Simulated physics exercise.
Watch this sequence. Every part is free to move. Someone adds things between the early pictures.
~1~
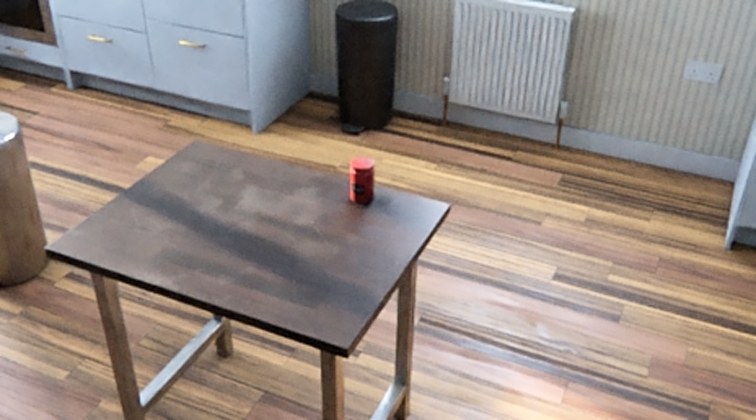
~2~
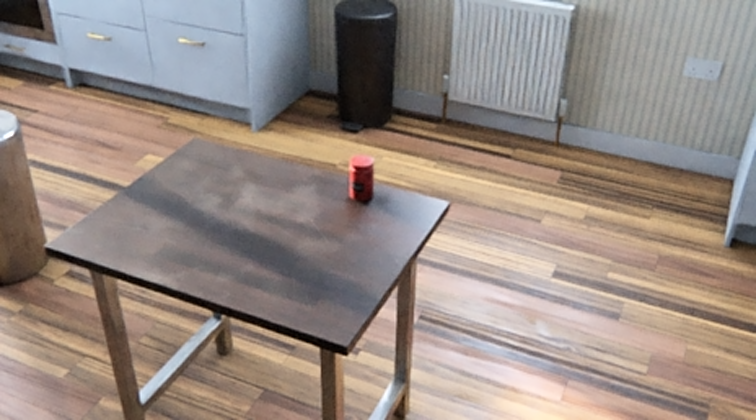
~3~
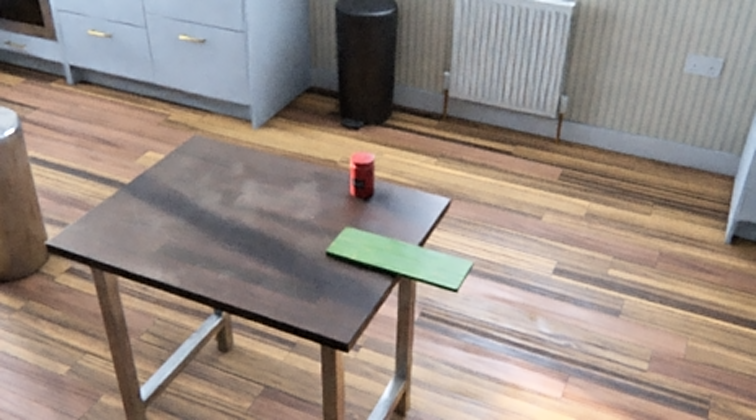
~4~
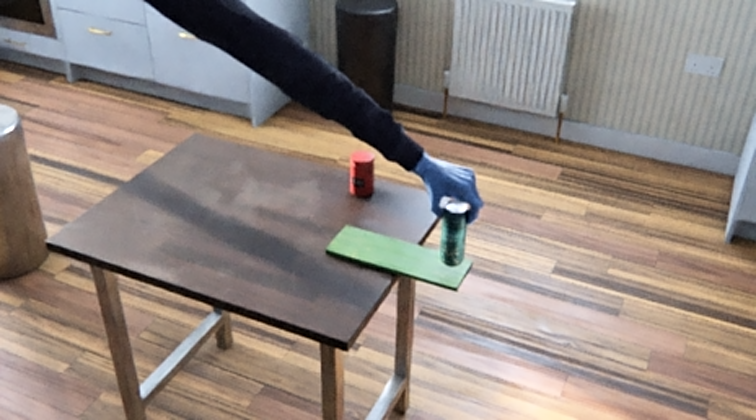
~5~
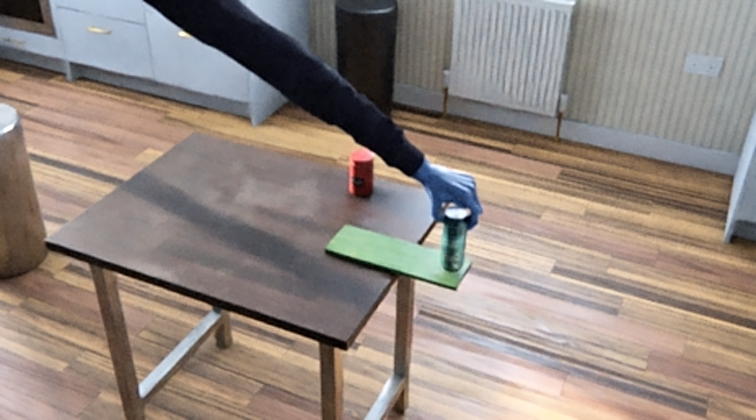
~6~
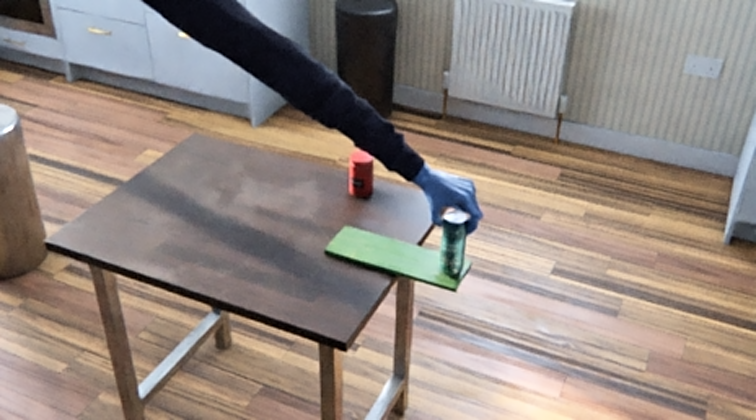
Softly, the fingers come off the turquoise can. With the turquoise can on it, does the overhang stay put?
No.
Then, 0.50 s on from there, green plank and turquoise can now down on the floor or falling.
Then, 0.70 s on from there, things are still on the move.
Then, 0.90 s on from there, as before.
In the end, down on the floor or falling, green plank and turquoise can; red jar unmoved. The plank comes down.
